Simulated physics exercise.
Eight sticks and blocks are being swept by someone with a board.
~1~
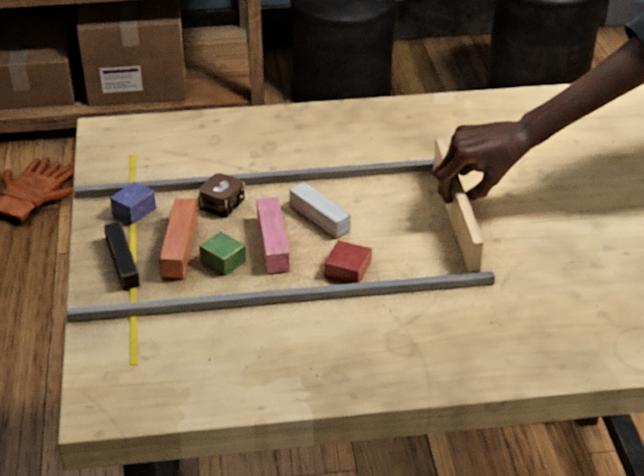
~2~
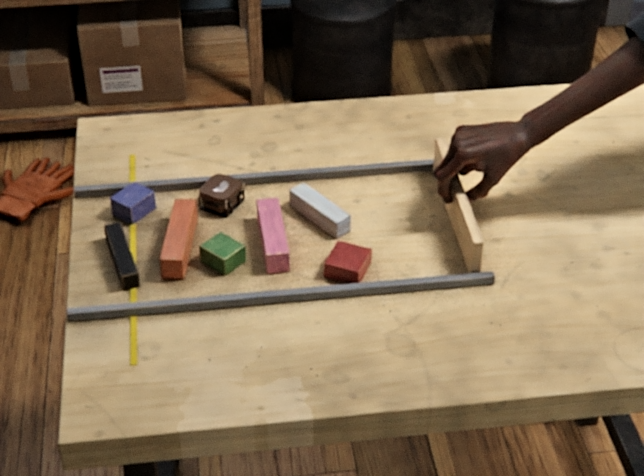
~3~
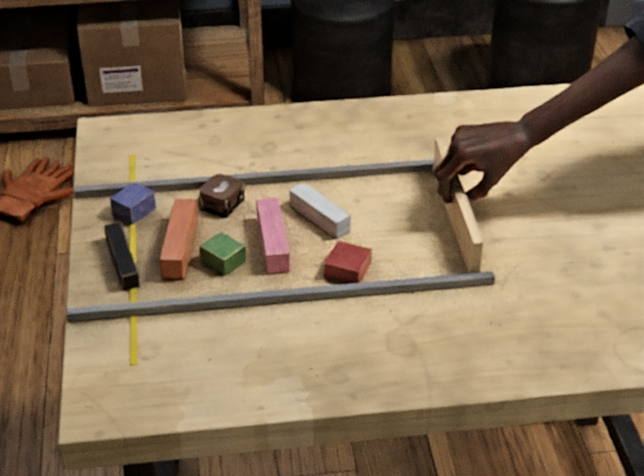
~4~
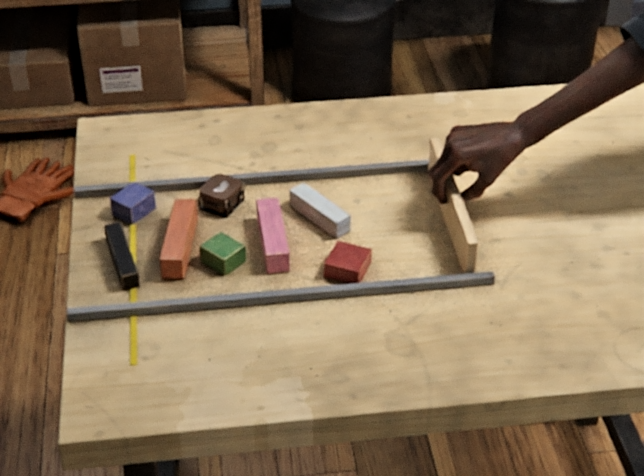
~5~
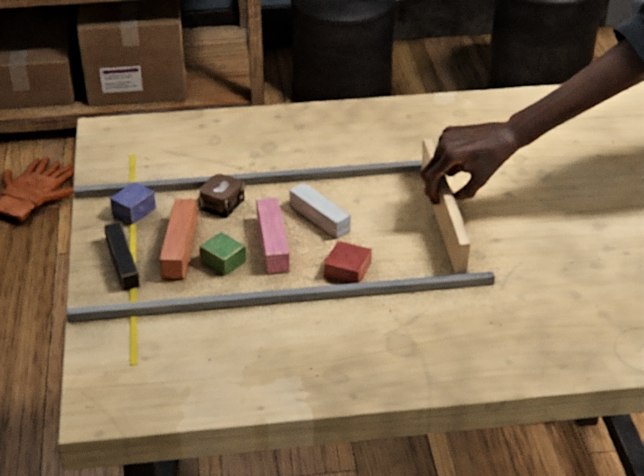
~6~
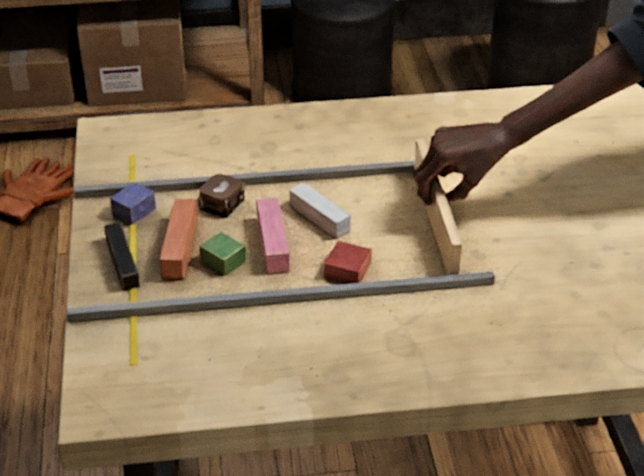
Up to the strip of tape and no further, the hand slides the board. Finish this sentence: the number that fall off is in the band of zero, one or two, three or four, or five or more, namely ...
Namely three or four.
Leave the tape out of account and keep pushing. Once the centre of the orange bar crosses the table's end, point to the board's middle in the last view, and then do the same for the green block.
The orange bar puts it at (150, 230), the green block at (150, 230).
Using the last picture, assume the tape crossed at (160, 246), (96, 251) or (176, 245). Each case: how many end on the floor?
The counts would be 1, 6 and 1.
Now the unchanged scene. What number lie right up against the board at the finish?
The count comes out at 2.
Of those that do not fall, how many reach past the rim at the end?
Overhang count: 0.
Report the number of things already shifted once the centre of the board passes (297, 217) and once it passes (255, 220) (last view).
At the first point the count is 4, at the second it's 7.
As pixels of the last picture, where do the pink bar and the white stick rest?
Going in order: First (92, 249), then (123, 225).
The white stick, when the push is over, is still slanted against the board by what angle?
I'd say it's about 0° out of line.
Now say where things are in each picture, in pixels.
In the first picture, black stick (122, 255); blue block (133, 203); orange bar (179, 237); board (457, 204); tape (133, 248).
In the second picture, blue block (133, 203); green block (223, 253).
In the third picture, orange bar (179, 238); white stick (320, 210).
In the fourth picture, black stick (122, 255); board (452, 205).
In the fifth picture, blue block (133, 203); red block (348, 263).
In the sixth picture, black stick (122, 255); blue block (133, 203); orange bar (179, 238); board (436, 206); tape (133, 248).
Soon after, none off yet; black stick at rest near (122, 255); blue block at rest near (133, 203); orange bar at rest near (179, 238).
In the end, the number that fall off is three or four; gone, green block, orange bar, blue block and black stick.
